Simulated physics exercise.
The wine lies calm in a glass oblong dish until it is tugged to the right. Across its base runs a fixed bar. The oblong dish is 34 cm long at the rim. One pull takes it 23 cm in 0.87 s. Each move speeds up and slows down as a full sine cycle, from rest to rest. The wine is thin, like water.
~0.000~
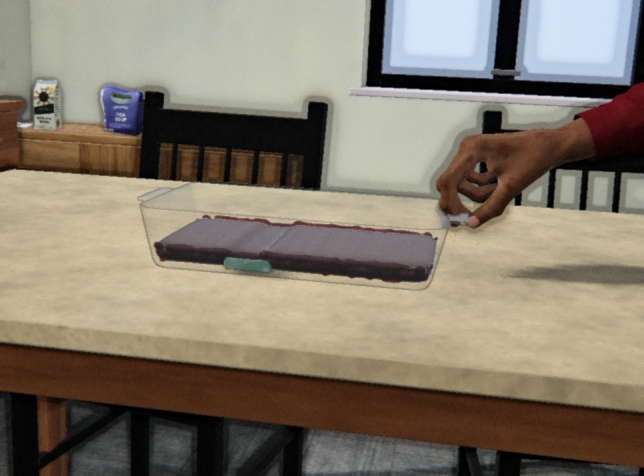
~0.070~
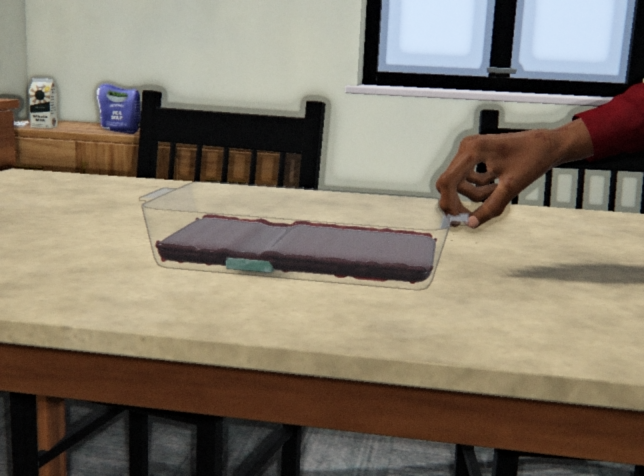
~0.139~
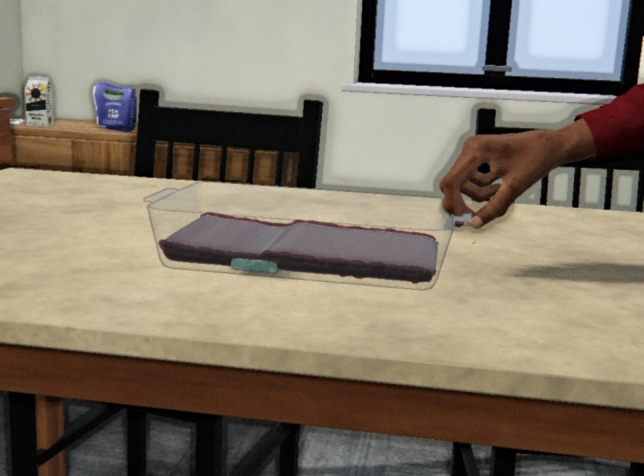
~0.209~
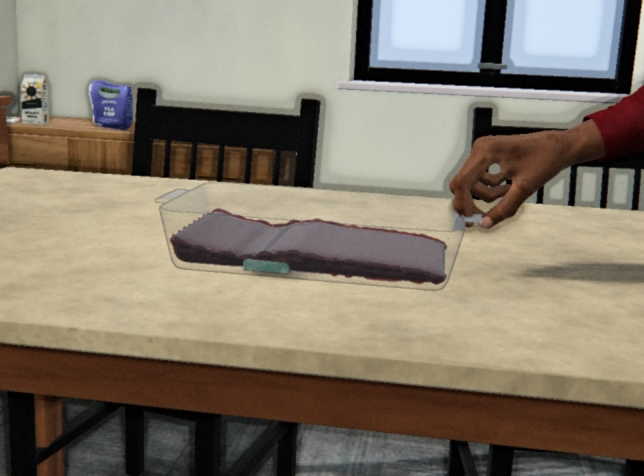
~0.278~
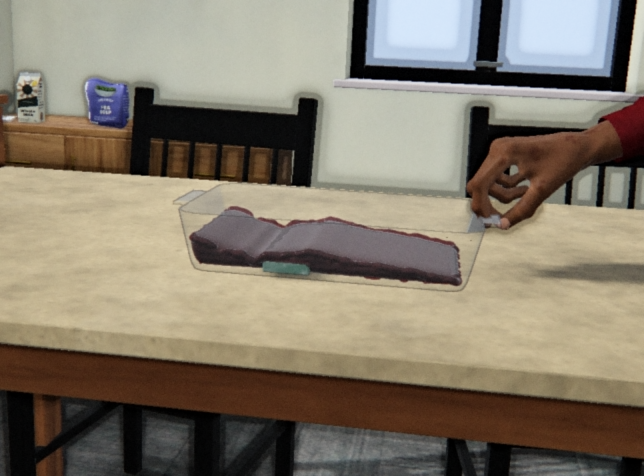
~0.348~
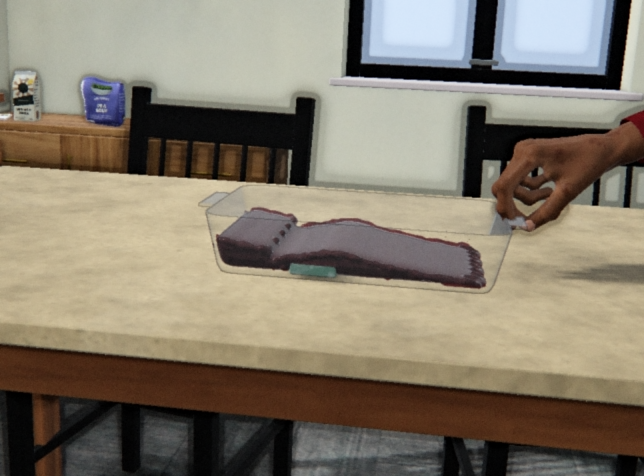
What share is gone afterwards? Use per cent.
Close to 1 per cent.
After 0.55 s it has gone 17 cm; 0 per cent is out over the left end and 0 over the right.
After 0.75 s it has gone 23 cm; 0 per cent is out over the left end and 0 over the right.
After 0.96 s it has gone 23 cm; 0 per cent is out over the left end and 1 over the right.
After 1.16 s it has gone 23 cm; 0 per cent is out over the left end and 1 over the right.
In the end 1 per cent is out in all, 0 of it over the left end.
